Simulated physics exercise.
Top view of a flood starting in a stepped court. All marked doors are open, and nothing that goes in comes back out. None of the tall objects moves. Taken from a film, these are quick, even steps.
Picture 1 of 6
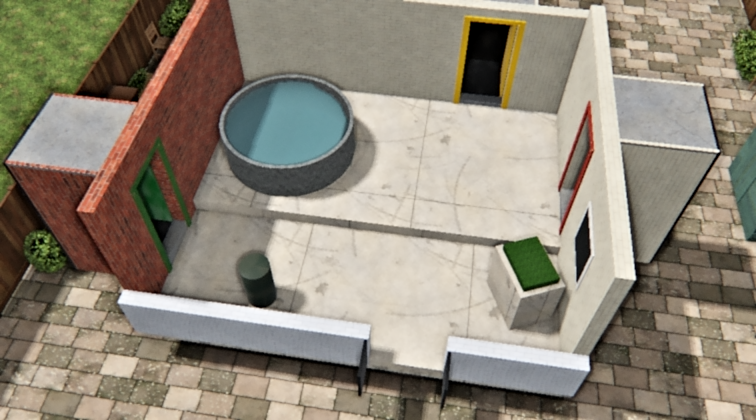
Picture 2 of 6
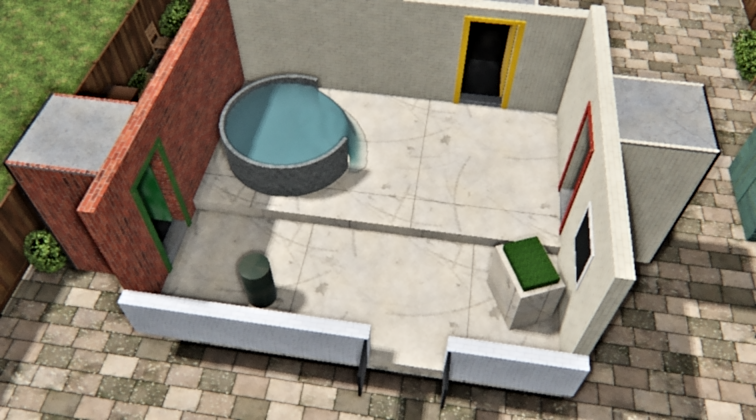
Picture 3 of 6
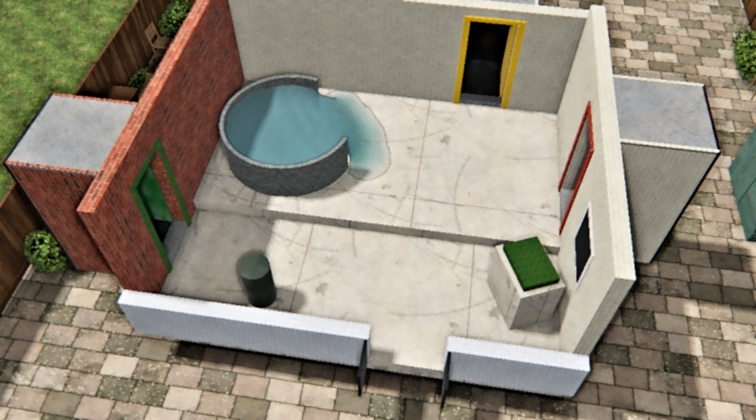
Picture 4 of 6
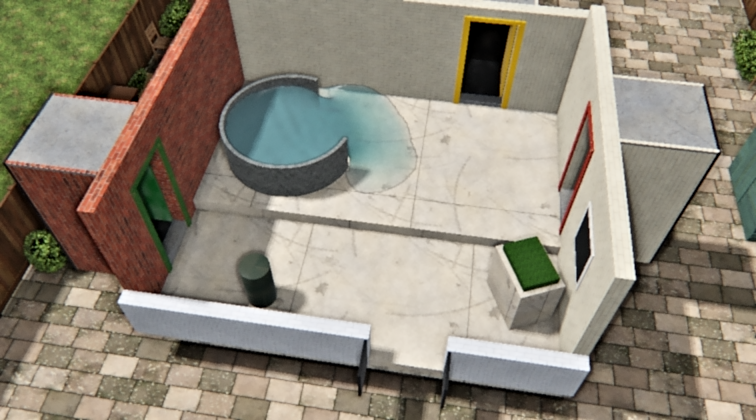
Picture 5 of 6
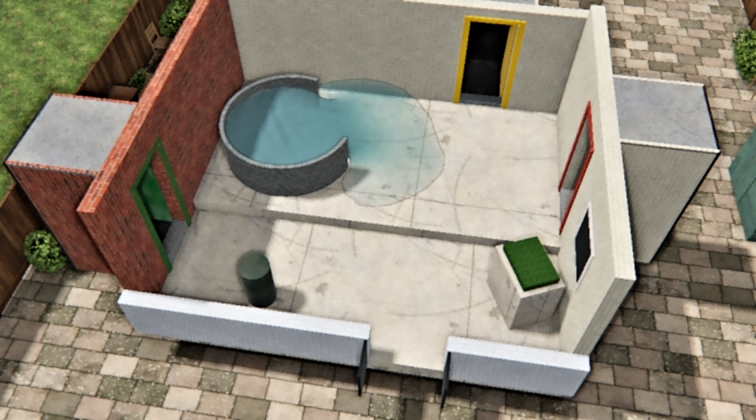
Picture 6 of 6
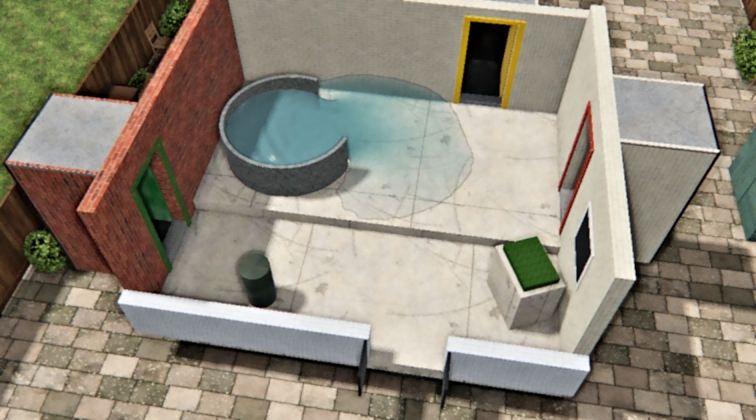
The clip opens on a walled, stepped court seen from above, with a round grey tank of still water near the brick wall. A gap appears in the tank's right side and water pours out, then spreads rightward across the upper paving in a widening sheet, reaching below the yellow-framed doorway.
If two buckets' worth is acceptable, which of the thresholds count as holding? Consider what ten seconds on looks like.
The red door does not count, the green door counts as holding, the yellow door does not count.
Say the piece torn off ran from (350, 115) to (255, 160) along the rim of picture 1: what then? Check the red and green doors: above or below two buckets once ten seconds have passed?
In short: The red one ends up above, the green one ends up below.
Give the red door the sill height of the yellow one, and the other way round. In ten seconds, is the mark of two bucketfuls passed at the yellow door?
Observation: Yellow door surpasses it.
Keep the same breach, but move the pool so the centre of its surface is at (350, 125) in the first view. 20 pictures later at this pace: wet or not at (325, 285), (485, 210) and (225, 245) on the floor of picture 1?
Result: Spared; inundated; spared.
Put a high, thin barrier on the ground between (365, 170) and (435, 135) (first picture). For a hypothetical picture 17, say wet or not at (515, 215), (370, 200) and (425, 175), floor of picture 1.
Reading the points as listed, I get left untouched, then deluged, then left untouched.
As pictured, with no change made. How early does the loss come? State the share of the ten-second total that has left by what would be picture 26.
Around 15 %.
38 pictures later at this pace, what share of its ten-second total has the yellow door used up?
Roughly 85 percent.
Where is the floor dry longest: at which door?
That's the green one.
A moment on, water covers 40 % of the floor; the red door not reached, the green door not reached, the yellow door wet at the sill, nothing in.
Next, water covers 45 % of the floor; the red door wet at the sill, nothing in, the green door not reached, the yellow door over two buckets in.
Then, water covers 50 % of the floor; the red door over two buckets in, the green door not reached, the yellow door over two buckets in.
Later, water covers 90 % of the floor; the red door over two buckets in, the green door wet at the sill, nothing in, the yellow door far over two buckets in.
In the end, water covers 95 % of the floor; the red door over two buckets in, the green door wet at the sill, nothing in, the yellow door far over two buckets in.
